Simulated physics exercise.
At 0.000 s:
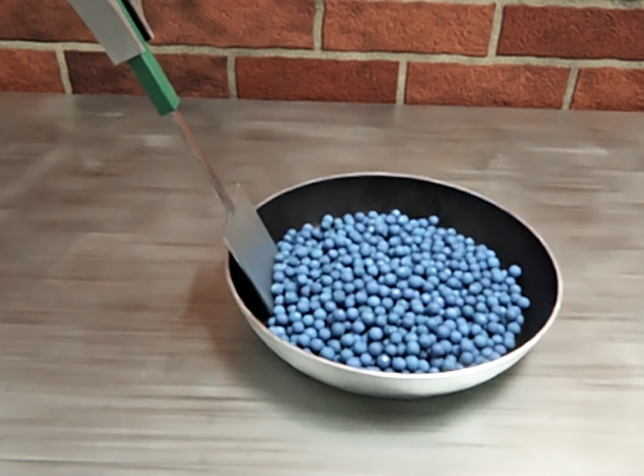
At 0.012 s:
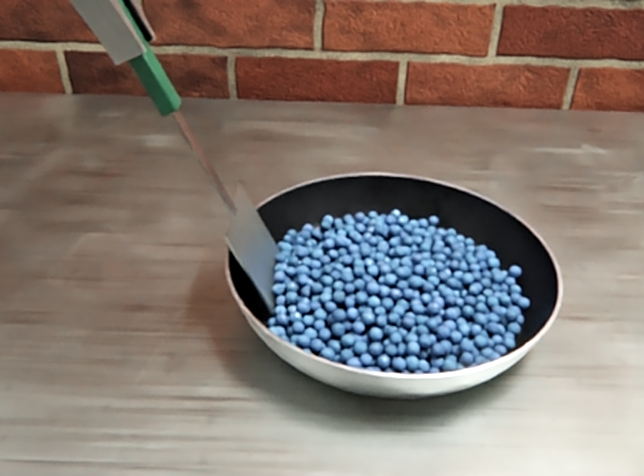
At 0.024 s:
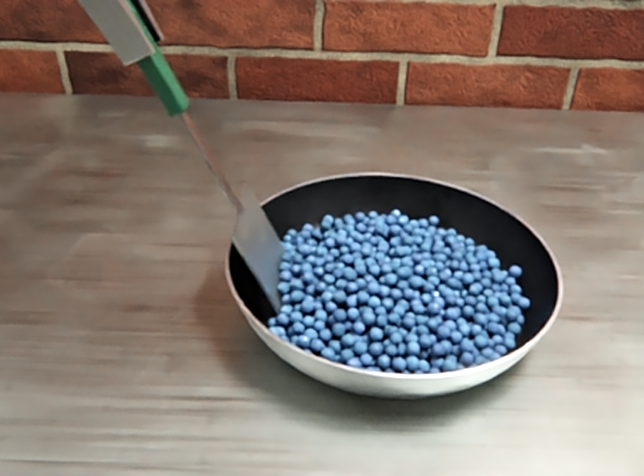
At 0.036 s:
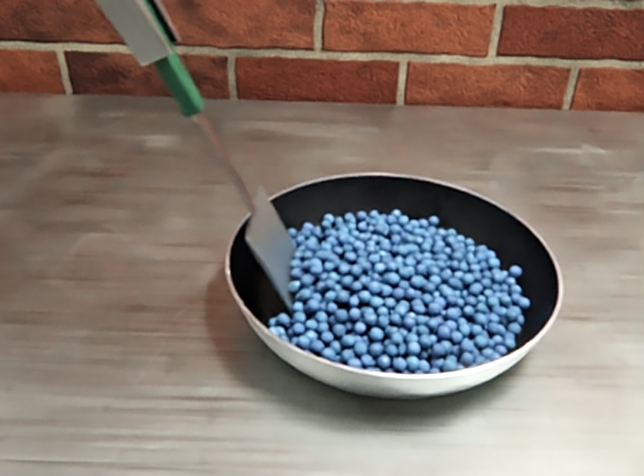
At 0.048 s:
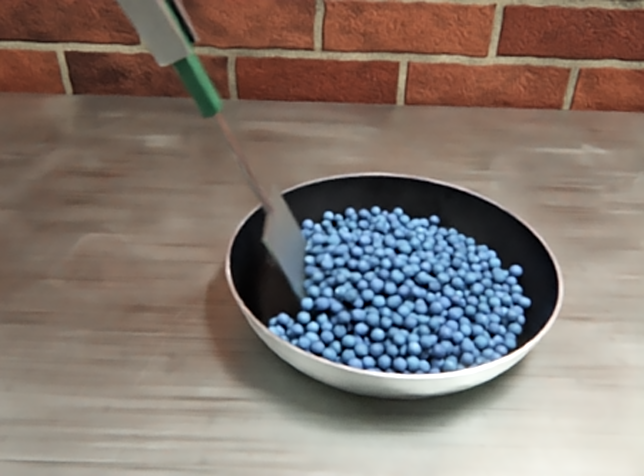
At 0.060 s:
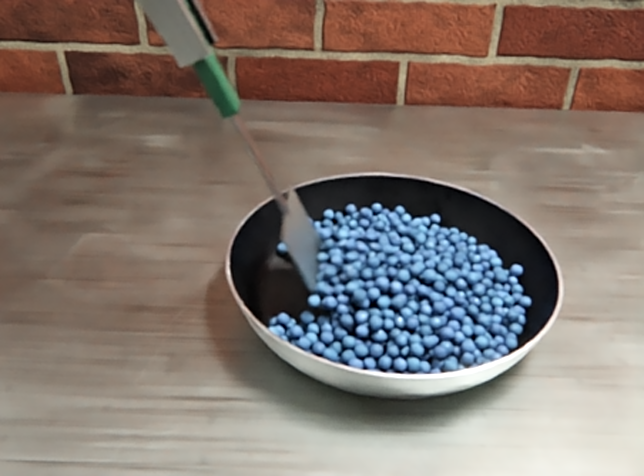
We see a frying pan full of small blue beads on a table before a brick wall, as a robot-held spatula with a green handle starts at the left edge and pushes beads rightward, baring some dark pan surface.
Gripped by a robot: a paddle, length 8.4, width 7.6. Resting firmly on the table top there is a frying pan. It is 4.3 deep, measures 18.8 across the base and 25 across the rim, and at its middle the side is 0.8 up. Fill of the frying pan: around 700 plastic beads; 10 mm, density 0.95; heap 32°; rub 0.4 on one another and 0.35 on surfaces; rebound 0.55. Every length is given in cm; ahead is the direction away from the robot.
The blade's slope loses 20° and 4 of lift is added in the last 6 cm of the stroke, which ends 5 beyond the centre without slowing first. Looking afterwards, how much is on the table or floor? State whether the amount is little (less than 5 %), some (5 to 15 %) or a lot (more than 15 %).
The amount is some, 5 to 15 %.
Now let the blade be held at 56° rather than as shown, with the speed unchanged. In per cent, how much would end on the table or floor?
It would come to roughly 10 percent.
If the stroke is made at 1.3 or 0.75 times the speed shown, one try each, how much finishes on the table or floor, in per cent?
Some 15 and 0 per cent.
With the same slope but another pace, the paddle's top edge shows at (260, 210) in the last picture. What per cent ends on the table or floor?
That share would be about 0 percent.
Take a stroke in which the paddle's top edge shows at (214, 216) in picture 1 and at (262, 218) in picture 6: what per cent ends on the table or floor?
Around 5 per cent finishes there.
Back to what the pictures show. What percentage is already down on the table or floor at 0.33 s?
Around 8 percent.
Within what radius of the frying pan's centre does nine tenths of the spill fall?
That distance is around 70 cm.
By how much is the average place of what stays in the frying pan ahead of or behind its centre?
Roughly 3.5 cm ahead of the centre.
By 0.09 s, sloping 64°, highest piece 6 above the table; 697 in the frying pan.
By 0.12 s, sloping 57°, highest piece 7 above the table; 697 in the frying pan.
By 0.33 s, sloping 45°, highest piece 6 above the table; 640 in the frying pan, 55 on the table or floor, 2 on the blade or in flight.
By 1.38 s, sloping 45°, highest piece 4 above the table; 640 in the frying pan, 57 on the table or floor.
Final count, 640 in the frying pan, 57 on the table or floor. That is 8 % on the table or floor.
